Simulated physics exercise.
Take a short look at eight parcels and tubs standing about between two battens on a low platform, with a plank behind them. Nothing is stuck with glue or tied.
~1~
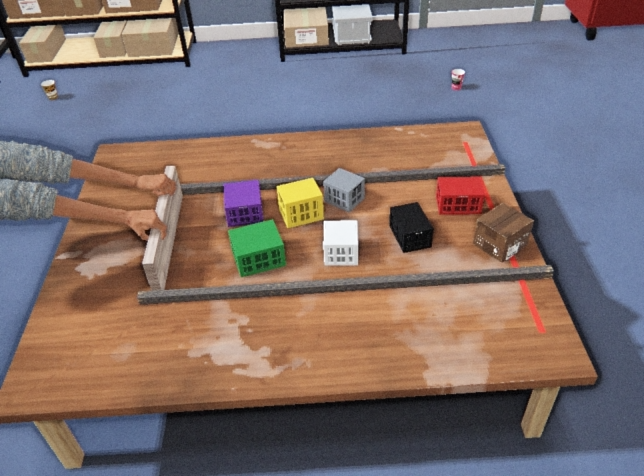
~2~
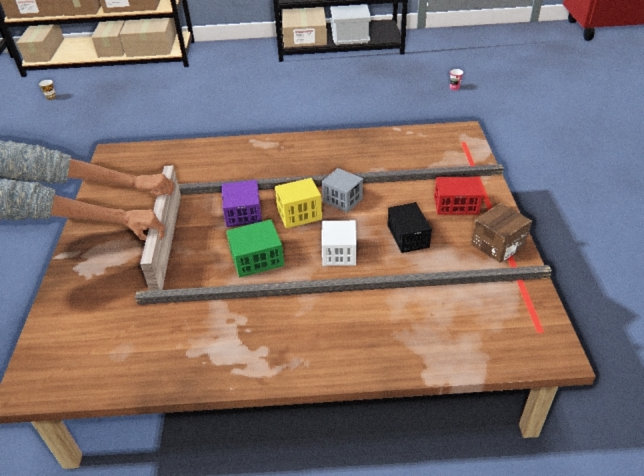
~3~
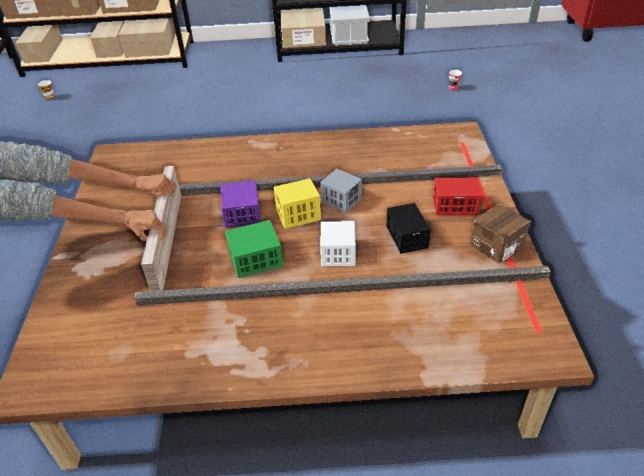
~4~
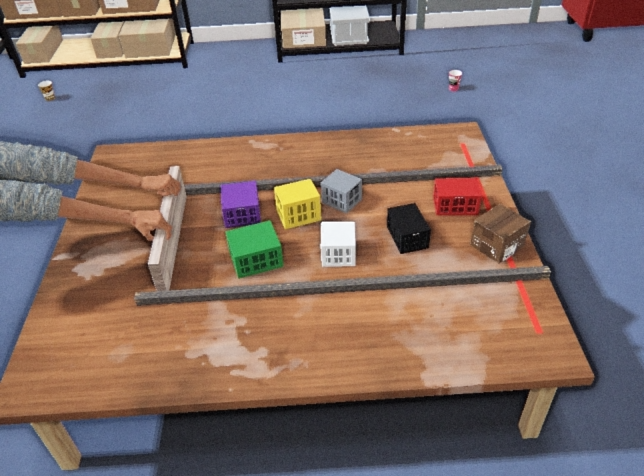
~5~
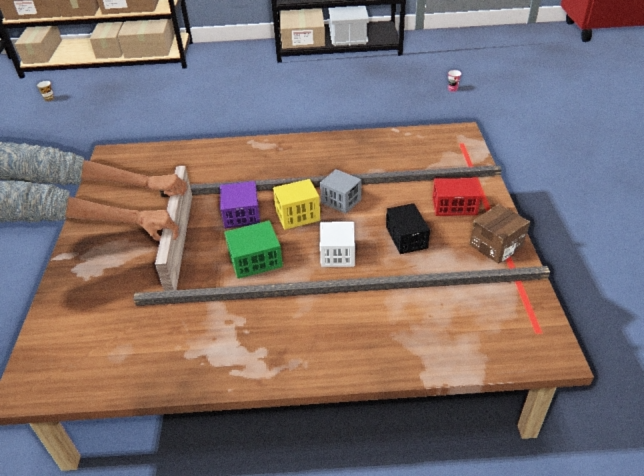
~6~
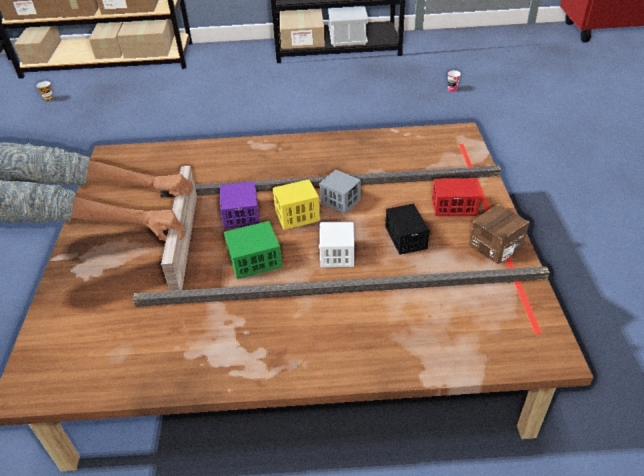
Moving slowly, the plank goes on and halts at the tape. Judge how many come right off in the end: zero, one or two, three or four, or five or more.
Looks to me like the count going over is upwards of four.
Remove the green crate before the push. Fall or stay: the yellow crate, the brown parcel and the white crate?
The yellow crate? It drops away. The brown parcel? It drops away. The white crate? It hangs in there.
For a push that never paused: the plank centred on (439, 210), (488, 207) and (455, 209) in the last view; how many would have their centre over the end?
Place by place: 3, 6 and 3.
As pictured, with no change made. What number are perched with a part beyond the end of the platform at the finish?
That'd be 2.
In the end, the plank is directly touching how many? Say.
2 are in contact with it.
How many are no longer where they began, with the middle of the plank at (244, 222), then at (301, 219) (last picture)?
Tally at point one: 3; at point two: 5.
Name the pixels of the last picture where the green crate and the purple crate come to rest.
In the last picture the green crate sits at (528, 236) while the purple crate sits at (502, 189).
Early on, none off yet; brown parcel at rest near (498, 234); red crate at rest near (455, 197); black crate at rest near (407, 229).
A while later, none off yet; brown parcel travelled about its own width near (533, 234); red crate travelled a little near (479, 195); black crate travelled well along near (483, 224).
Finally, the number that fall off is five or more; lost, yellow crate, white crate, grey crate, black crate, red crate and brown parcel.
